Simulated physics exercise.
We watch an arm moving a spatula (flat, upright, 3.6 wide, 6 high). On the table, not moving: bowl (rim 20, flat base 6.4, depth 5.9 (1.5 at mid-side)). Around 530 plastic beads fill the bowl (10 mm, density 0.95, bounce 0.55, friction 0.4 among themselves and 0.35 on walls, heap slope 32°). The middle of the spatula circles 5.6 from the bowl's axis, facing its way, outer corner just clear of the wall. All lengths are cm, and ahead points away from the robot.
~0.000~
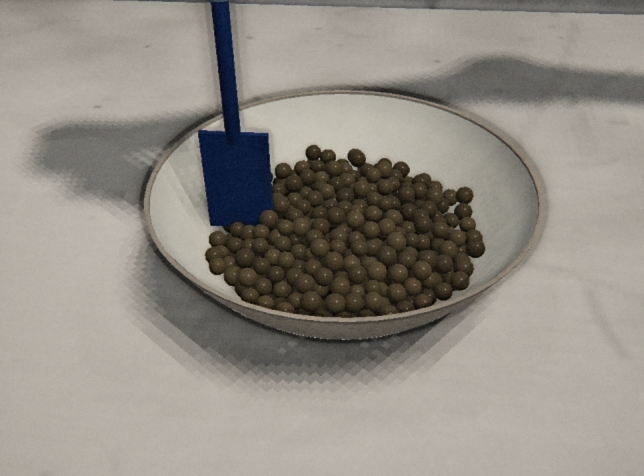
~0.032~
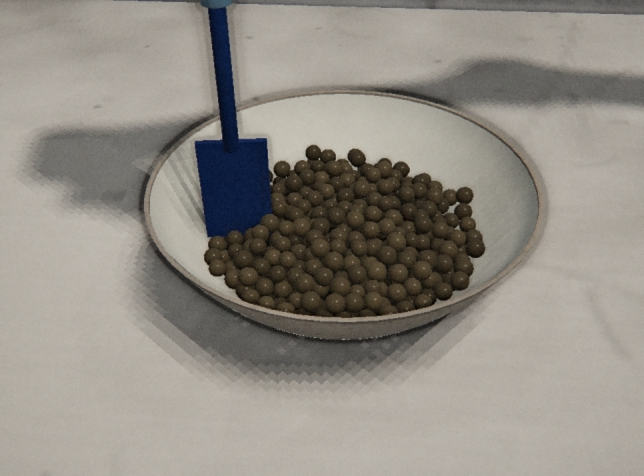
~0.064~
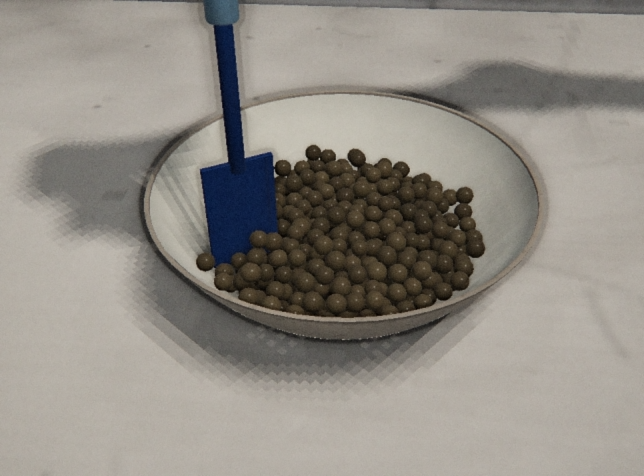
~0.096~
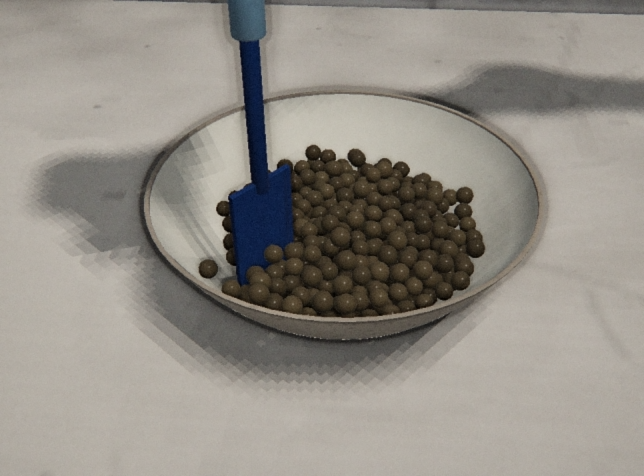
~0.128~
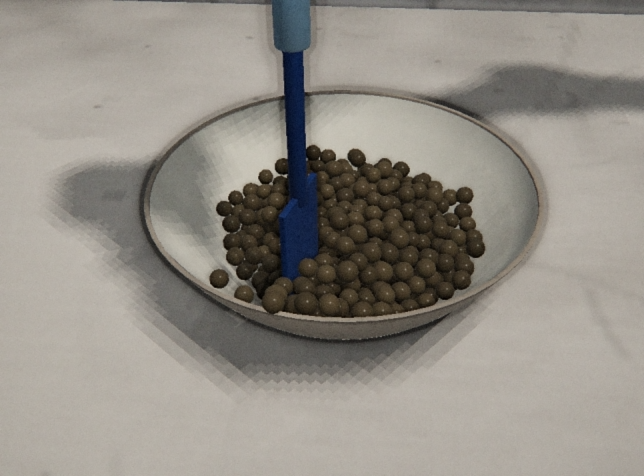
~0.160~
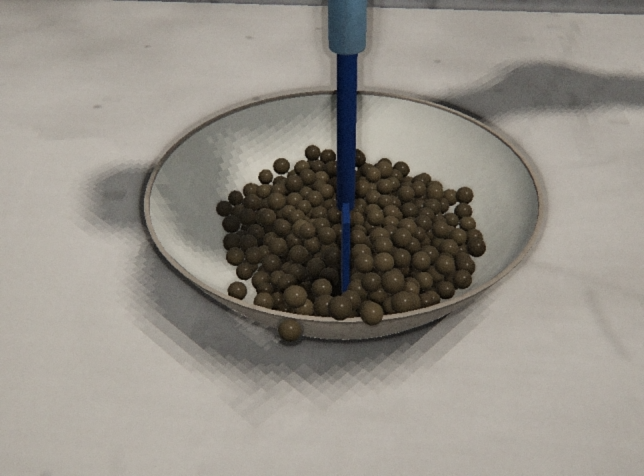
On a pale marble-like tabletop, a blue spatula lowers into a wide white bowl of brown beads and sweeps rightward through the near side, turning edge-on and pushing beads aside as one slips over the front rim.
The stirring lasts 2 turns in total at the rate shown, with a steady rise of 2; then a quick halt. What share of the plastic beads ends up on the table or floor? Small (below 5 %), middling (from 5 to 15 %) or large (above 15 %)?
Answer: Middling; from 5 to 15 % of the plastic beads finish on the table or floor.
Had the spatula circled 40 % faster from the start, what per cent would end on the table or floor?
Then about 15 per cent.
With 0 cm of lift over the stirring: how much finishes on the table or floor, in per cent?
About 25 per cent.
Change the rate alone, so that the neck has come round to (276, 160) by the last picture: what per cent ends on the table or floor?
Some 0 per cent.
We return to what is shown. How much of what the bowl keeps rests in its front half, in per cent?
Roughly 50 per cent.
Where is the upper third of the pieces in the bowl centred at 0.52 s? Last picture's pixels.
Near (302, 205).
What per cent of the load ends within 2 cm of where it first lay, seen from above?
Roughly 60 per cent.
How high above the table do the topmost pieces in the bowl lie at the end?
Some 5.0 cm.
After 0.52 s, 340° round, highest piece 8 above the table; 490 in the bowl, 32 on the table or floor, 8 in flight or on the tool.
After 0.87 s, 224° round, highest piece 9 above the table; 480 in the bowl, 48 on the table or floor, 2 in flight or on the tool.
After 1.25 s, 0° round, highest piece 5 above the table; 480 in the bowl, 50 on the table or floor.
After 1.95 s, 0° round, highest piece 5 above the table; 480 in the bowl, 50 on the table or floor.
At rest, 480 in the bowl, 50 on the table or floor. That is 9 % on the table or floor.
